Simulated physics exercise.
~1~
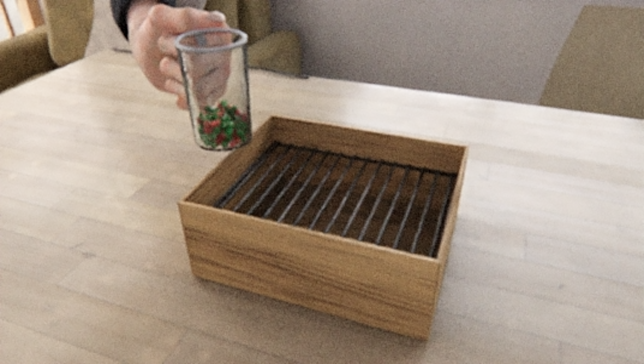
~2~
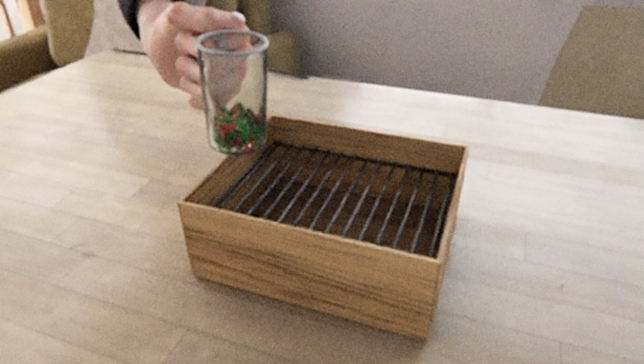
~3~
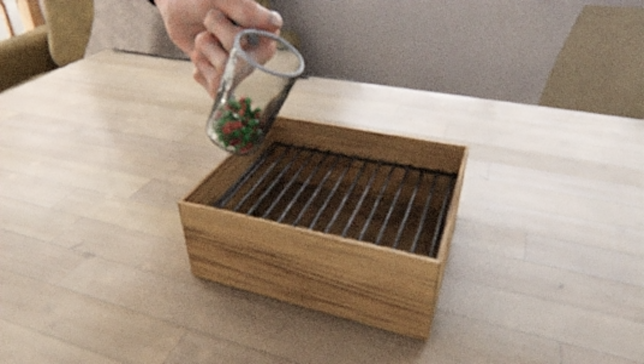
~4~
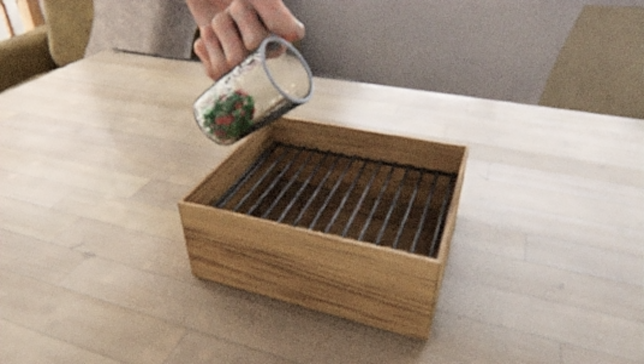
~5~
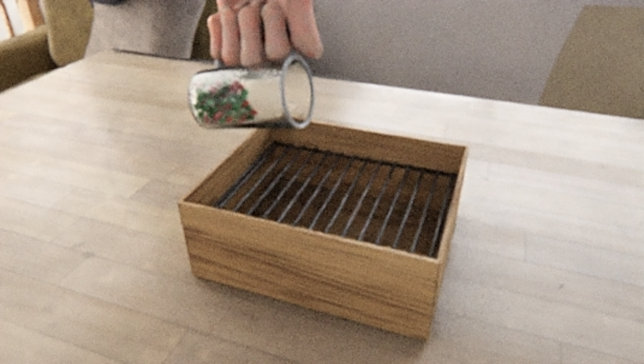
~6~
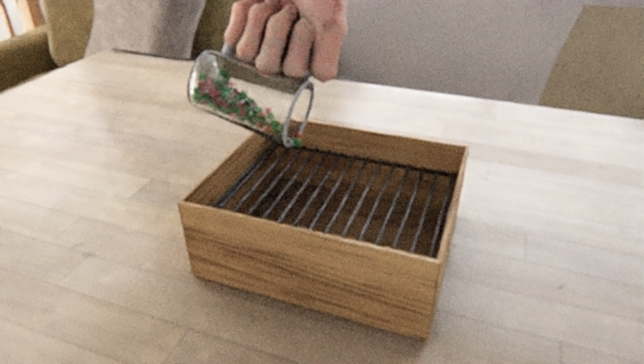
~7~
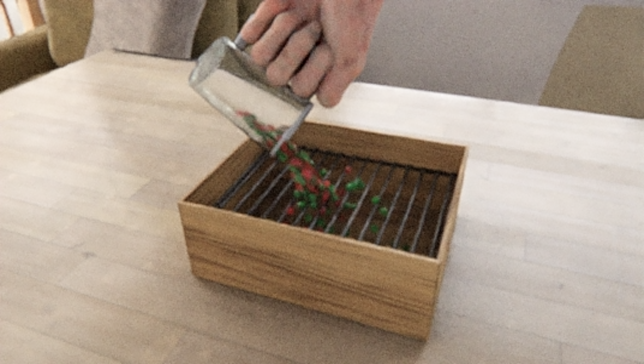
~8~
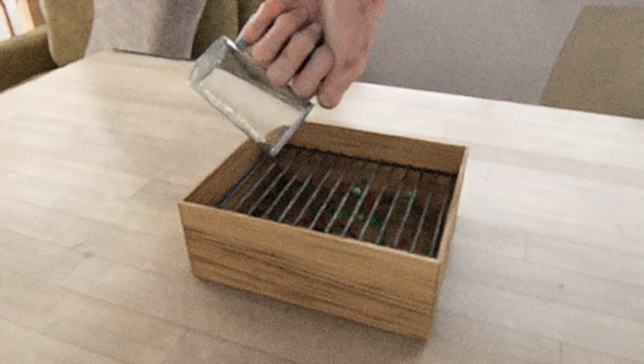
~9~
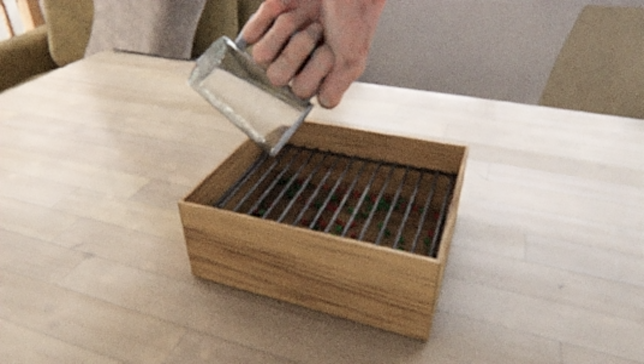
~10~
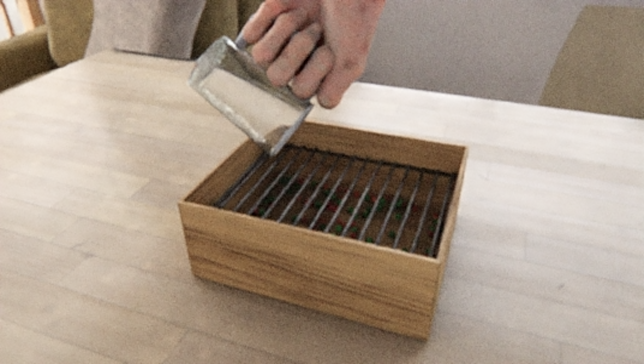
The clip shows a hand holding a clear cup of small green and red pieces beside a wooden box fitted with a wire rack, moving it right and tipping it until the pieces pour out. They all fall between the wires and settle beneath the rack, leaving the cup empty.
